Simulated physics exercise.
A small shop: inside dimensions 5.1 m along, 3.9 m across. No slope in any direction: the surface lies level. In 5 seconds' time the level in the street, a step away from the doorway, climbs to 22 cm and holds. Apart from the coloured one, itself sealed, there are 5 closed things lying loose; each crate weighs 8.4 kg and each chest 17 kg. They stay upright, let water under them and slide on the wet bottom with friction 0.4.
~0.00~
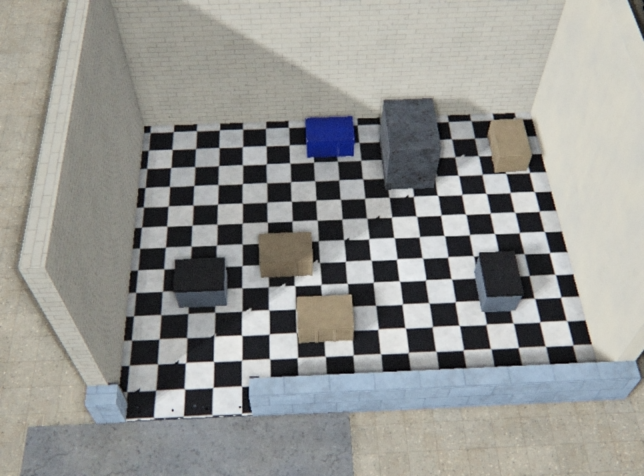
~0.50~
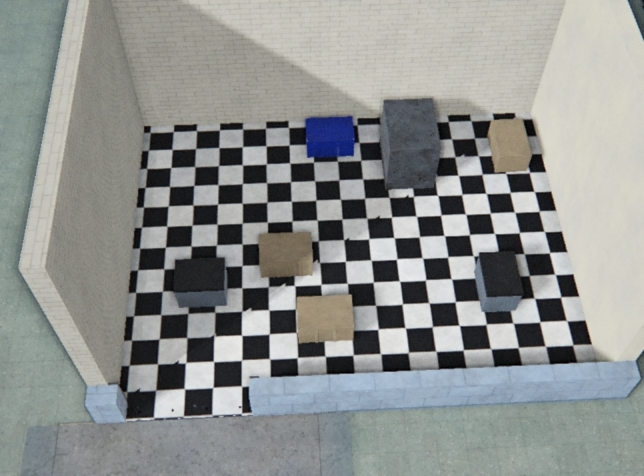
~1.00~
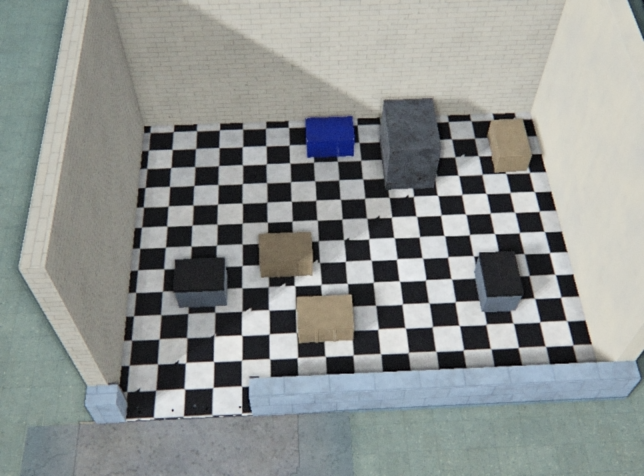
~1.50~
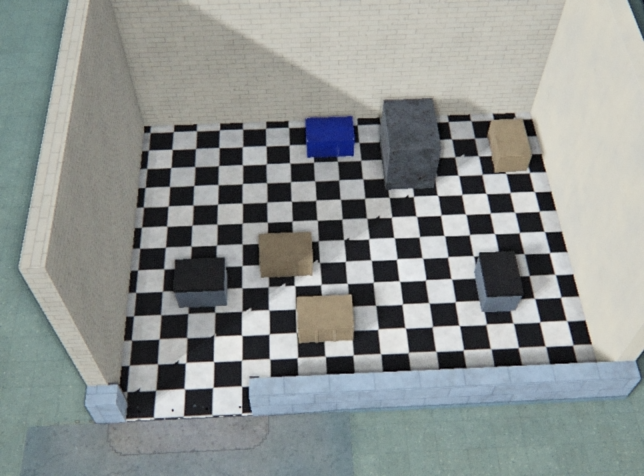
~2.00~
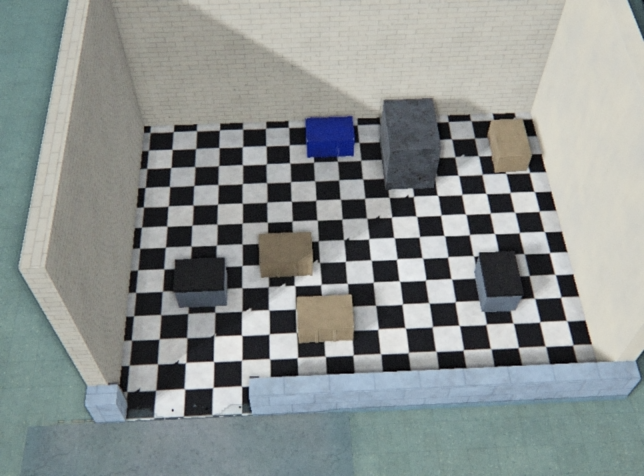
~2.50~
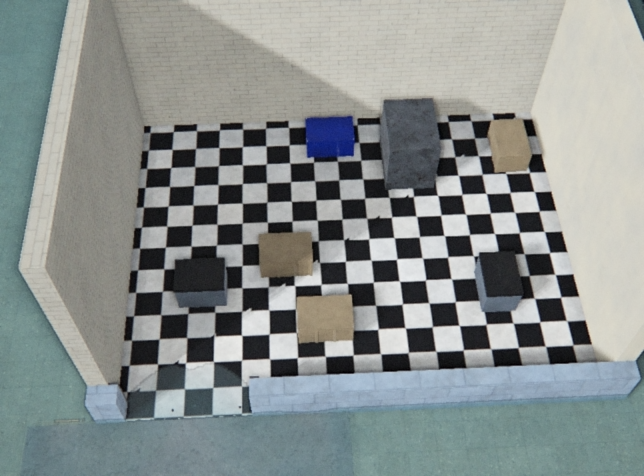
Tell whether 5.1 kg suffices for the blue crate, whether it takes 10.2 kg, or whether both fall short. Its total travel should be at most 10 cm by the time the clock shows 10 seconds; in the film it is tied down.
Both fall short.
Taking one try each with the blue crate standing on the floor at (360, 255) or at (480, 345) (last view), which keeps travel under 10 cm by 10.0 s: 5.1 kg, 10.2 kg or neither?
In that order: No load works; both loads work.
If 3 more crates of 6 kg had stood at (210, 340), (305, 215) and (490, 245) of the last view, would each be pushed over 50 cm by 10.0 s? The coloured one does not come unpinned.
Result, in order - exceeds it; exceeds it; falls shy.
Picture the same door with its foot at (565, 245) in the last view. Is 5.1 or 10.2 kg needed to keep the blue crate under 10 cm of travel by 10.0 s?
I'd say you need the heavier one.
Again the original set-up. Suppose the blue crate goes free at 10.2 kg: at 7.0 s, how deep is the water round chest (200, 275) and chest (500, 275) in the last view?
First roughly 5 cm, second roughly 1 cm.
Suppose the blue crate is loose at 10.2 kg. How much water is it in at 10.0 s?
Depth: Approx. 14 cm.
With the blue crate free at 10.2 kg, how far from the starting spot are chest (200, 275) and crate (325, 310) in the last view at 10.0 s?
250 cm, 0 cm.
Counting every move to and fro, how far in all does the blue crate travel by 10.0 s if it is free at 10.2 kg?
Close to 40 cm, all told.
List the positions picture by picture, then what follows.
The blue crate at (330, 129) rests on the ground; water covers 0.0 m2; 0 of 6 have shifted, in the first frame.
The blue crate at (330, 129), on the bottom; 0.0 m2 under water; 0 of 6 have shifted, in the second frame.
The blue crate at (330, 129), on the bottom; 0.0 m2 under water; 0 of 6 have shifted, in the third frame.
The blue crate at (330, 129) rests on the ground; water covers 0.0 m2; 0 of 6 have shifted, in the fourth frame.
The blue crate at (330, 129) rests on the ground; 0.0 m2 under water; 0 of 6 have shifted, in the fifth frame.
The blue crate at (330, 129) rests on the ground; water covers 0.3 m2; 0 of 6 have shifted, in the sixth frame.
After 3.5 s the blue crate would be 0 cm from its start with 5.1 kg and 0 cm from its start with 10.2 kg; 0 cm of water round it then.
After 4.5 s the blue crate would be 0 cm from its start with 5.1 kg and 0 cm from its start with 10.2 kg; 0 cm of water round it then.
After 7.0 s the blue crate would be 19 cm from its start with 5.1 kg and 6 cm from its start with 10.2 kg; 2 cm of water round it then.
After 10.0 s the blue crate would be 45 cm from its start with 5.1 kg and 41 cm from its start with 10.2 kg; 14 cm of water round it then.
